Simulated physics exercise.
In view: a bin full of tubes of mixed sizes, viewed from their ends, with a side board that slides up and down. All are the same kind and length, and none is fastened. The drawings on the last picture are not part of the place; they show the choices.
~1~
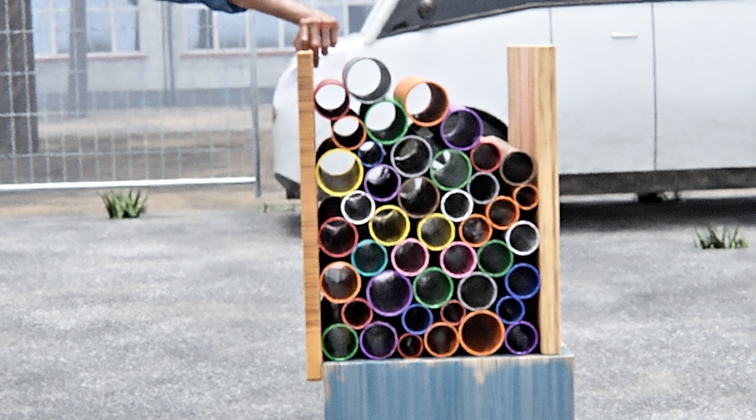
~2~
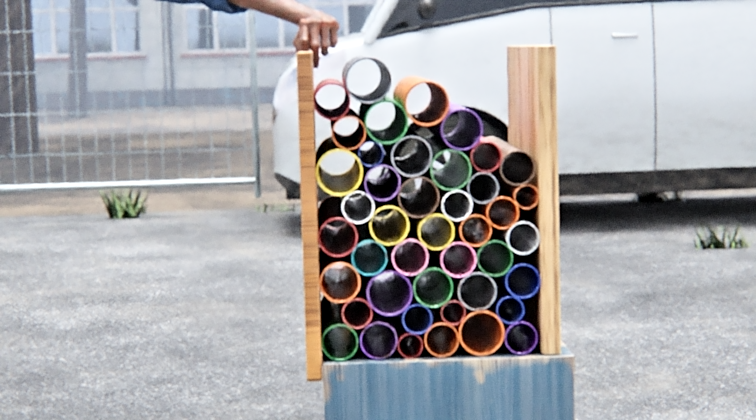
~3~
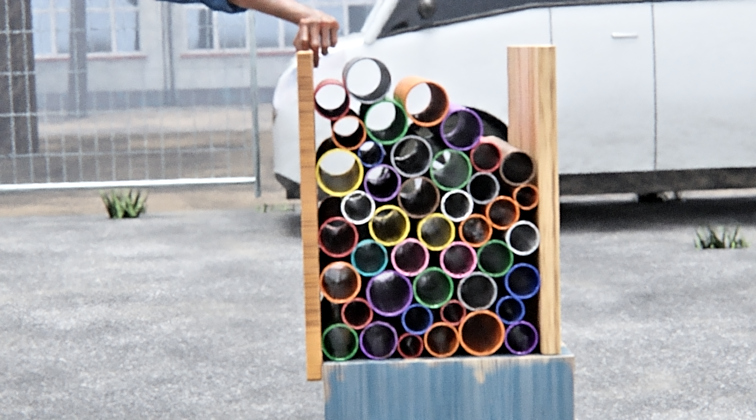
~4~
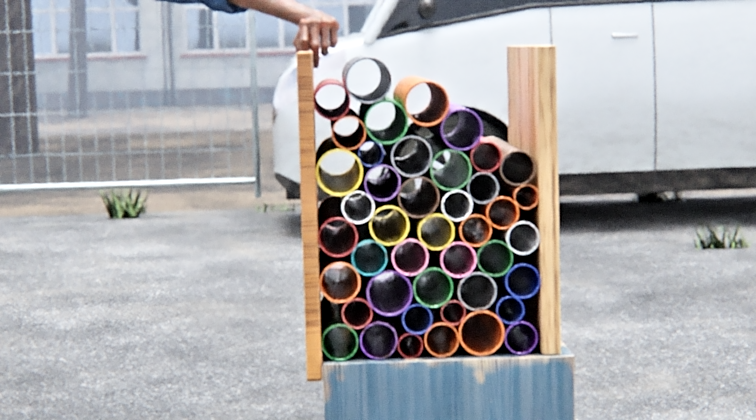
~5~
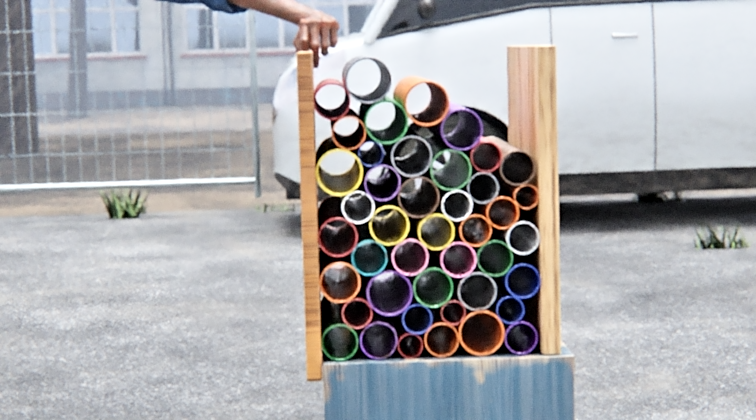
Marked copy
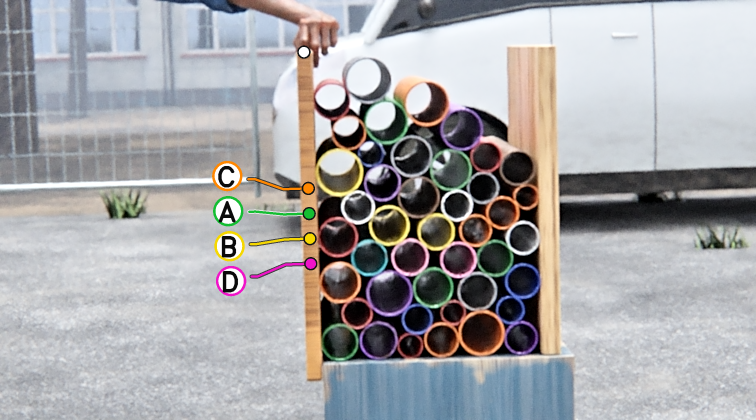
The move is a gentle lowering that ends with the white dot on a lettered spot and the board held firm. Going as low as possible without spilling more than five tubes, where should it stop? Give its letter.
No lower than A.
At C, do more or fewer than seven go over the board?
At C, fewer than seven.
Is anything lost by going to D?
Yes.
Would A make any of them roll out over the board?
Yes.
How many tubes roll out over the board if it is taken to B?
The count is six.
On the marked copy, A at (309, 214); B at (310, 239); C at (308, 189); D at (311, 263); the white dot at (304, 52).
With A. Early on, top of the board (314, 121).
Further on, top of the board (317, 199).
At the end, top of the board (317, 213), two out over the board.
As for the rest, B six out over the board; C two out over the board; D six out over the board.
